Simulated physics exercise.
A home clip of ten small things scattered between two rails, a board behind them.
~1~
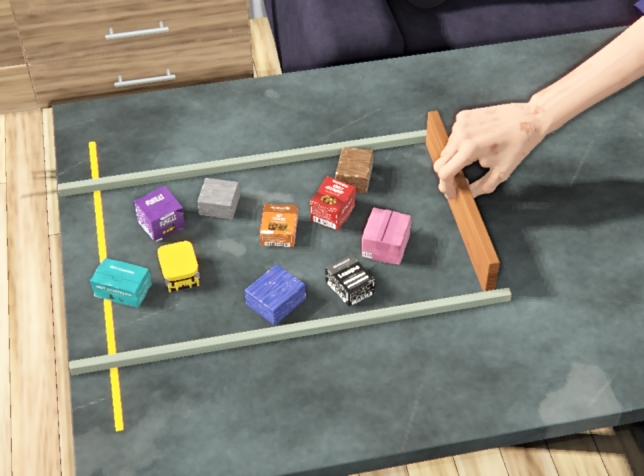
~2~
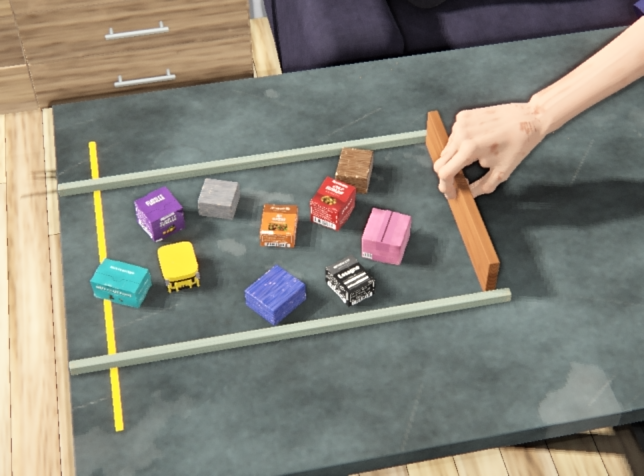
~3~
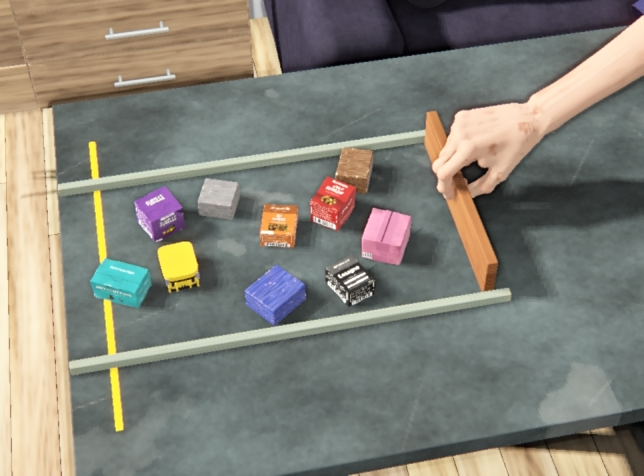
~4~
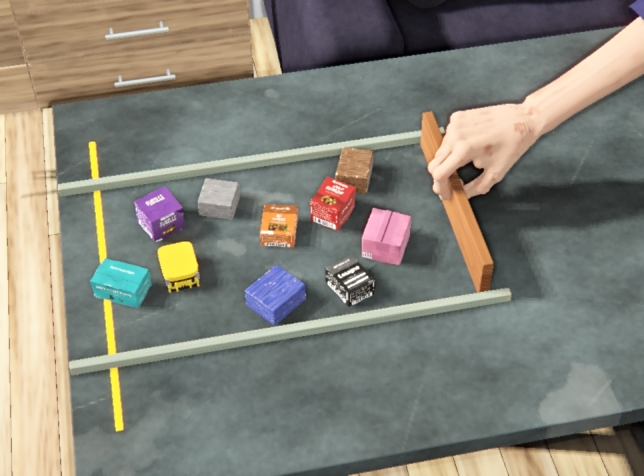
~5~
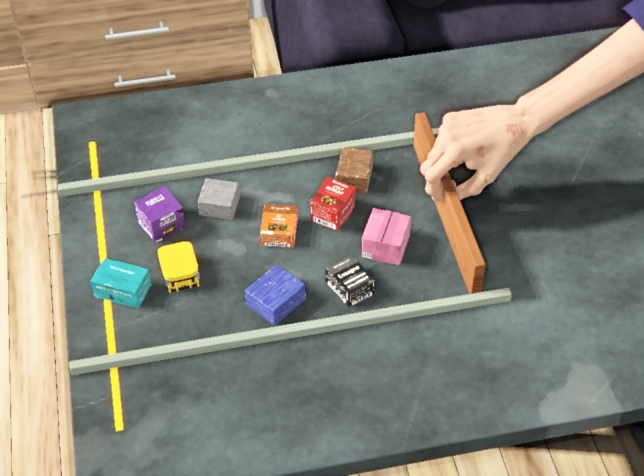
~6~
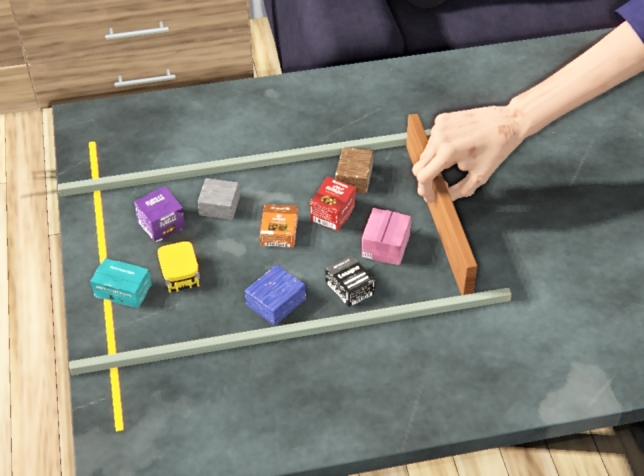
The video shows ten small colourful boxes and blocks scattered between two rails on a dark tabletop, with yellow tape at the left, while a hand on the right slides a wooden board slightly leftward and the objects stay still.
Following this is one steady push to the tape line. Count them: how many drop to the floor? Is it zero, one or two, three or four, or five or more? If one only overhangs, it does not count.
Five or more leave.
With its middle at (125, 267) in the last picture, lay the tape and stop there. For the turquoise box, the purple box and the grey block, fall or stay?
In order, the turquoise box goes off the edge, then the purple box goes off the edge, then the grey block keeps its spot.
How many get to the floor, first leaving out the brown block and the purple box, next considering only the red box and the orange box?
The count is 4 in the first case and 5 in the second.
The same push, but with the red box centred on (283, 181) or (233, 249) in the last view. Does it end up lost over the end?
Results in order - down; down.
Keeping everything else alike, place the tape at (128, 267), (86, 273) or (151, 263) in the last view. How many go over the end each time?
Going through them in order, you'd see 3, 6 and 2.
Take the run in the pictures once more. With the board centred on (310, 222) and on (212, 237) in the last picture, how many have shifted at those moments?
By then 6, and later 10.
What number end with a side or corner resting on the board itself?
Count: 4.
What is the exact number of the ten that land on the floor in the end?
Count of fallen: 6.
A little later, none off yet; turquoise box at rest near (121, 283); purple box at rest near (160, 214); yellow case at rest near (179, 267).
When it is over, the number that fall off is five or more; down, orange box, blue block, grey block, yellow case, purple box and turquoise box.
